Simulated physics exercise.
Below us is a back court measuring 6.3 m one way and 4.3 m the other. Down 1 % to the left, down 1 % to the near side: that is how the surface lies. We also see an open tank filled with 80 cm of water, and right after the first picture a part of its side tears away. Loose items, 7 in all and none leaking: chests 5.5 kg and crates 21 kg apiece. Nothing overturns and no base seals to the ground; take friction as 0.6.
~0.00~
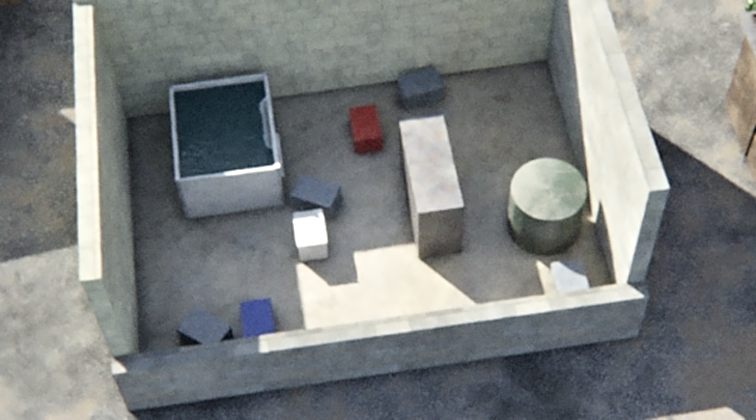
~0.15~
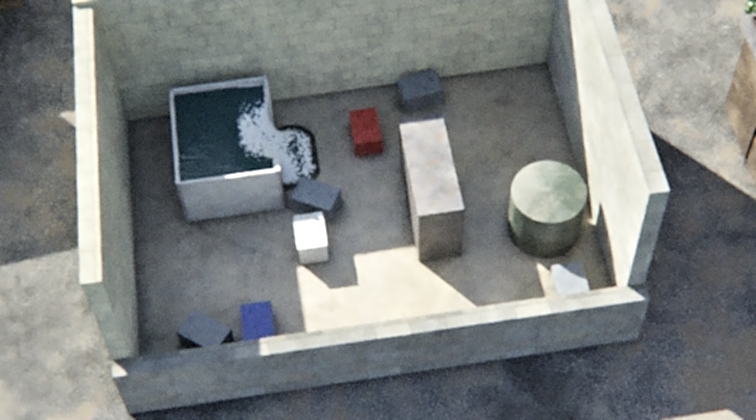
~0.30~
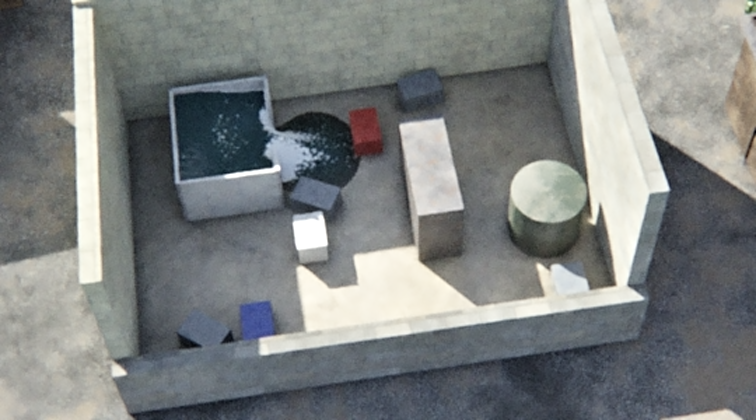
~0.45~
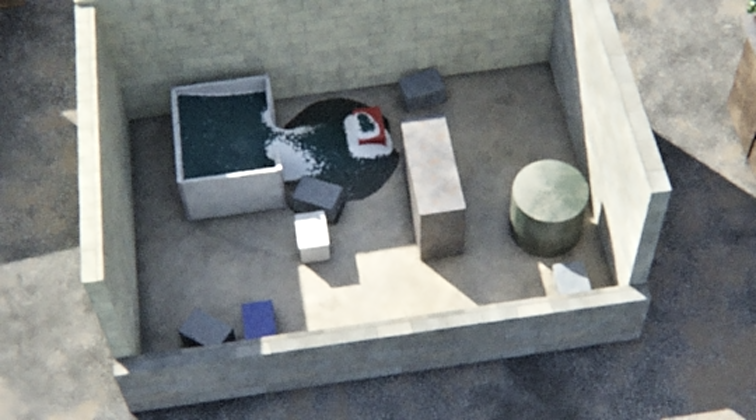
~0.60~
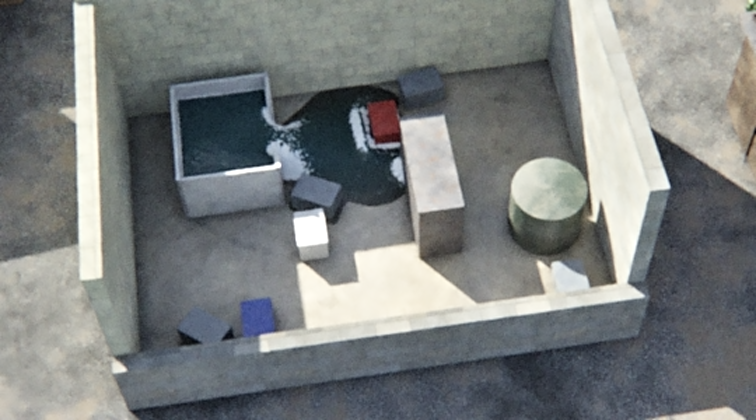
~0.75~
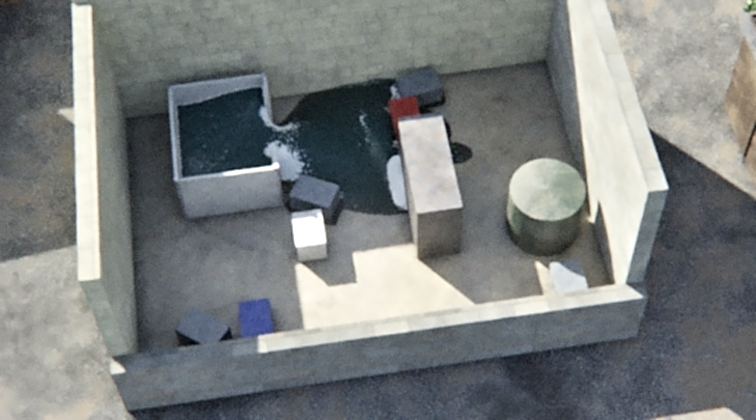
A walled court of pale blocks, seen from high above at a steady angle, has a square, open tank of dark water at its upper left. Right of it lie a red crate, gray chests, a white box and a long pale block, with a green cylinder far right and a blue crate near the front wall. The tank's right side opens, foaming water spreads rightward across the floor, and the red crate slides right toward the upper gray chest.
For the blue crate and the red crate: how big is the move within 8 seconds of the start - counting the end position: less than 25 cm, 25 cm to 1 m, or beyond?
Result: I expect the blue crate to drift a modest distance, I expect the red crate to be swept well away.
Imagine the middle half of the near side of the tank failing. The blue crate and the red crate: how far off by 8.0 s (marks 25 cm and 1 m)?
In that situation the blue crate drifts a long way, while the red crate stays about where it was.
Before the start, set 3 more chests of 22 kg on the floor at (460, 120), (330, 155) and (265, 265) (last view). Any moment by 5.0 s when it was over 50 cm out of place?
In that order: More, more, under.
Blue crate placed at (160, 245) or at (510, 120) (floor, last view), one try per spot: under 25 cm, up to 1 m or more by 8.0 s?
In that order: It hardly budges; it goes a long way.
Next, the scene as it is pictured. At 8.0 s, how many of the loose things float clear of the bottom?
4.
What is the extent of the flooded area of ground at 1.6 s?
Flooded: Near 13 m2.
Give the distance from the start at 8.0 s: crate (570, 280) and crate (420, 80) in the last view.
The first ends 40 cm from its start, the second 120 cm.
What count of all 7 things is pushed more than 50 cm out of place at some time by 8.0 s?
I count 3.
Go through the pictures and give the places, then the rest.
The first frame shows the blue crate at (257, 320) rests on the ground; the red crate at (365, 122) rests on the ground; 2.1 m2 under water; 0 of 7 have shifted.
The second frame shows the blue crate at (258, 322), on the bottom; the red crate at (366, 125), on the bottom; water covers 2.7 m2; 0 of 7 have shifted.
The third frame shows the blue crate at (257, 322) rests on the ground; the red crate at (365, 125), on the bottom; 3.5 m2 under water; 0 of 7 have shifted.
The fourth frame shows the blue crate at (259, 321), on the bottom; the red crate at (369, 124) rests on the ground, 3 cm from its start; water covers 4.4 m2; 0 of 7 have shifted.
The fifth frame shows the blue crate at (258, 319), on the bottom; the red crate at (384, 118), on the bottom, 27 cm from its start; 5.4 m2 under water; 1 of 7 have shifted.
The sixth frame shows the blue crate at (256, 320) rests on the ground; the red crate at (406, 114) rests on the ground, 62 cm from its start; water covers 6.4 m2; 1 of 7 have shifted.
After 1.6 s the blue crate is near (256, 320), 0.0 m from its start, aground; the red crate is near (542, 92), 2.6 m from its start, aground; 1 afloat.
After 3.6 s the blue crate is near (248, 319), 0.1 m from its start, aground; the red crate is near (554, 147), 2.7 m from its start, afloat; 2 afloat.
After 5.6 s the blue crate is near (246, 318), 0.1 m from its start, aground; the red crate is near (538, 162), 2.6 m from its start, afloat; 2 afloat.
After 8.0 s the blue crate is near (227, 304), 0.5 m from its start, aground; the red crate is near (488, 178), 2.0 m from its start, afloat; 4 afloat.
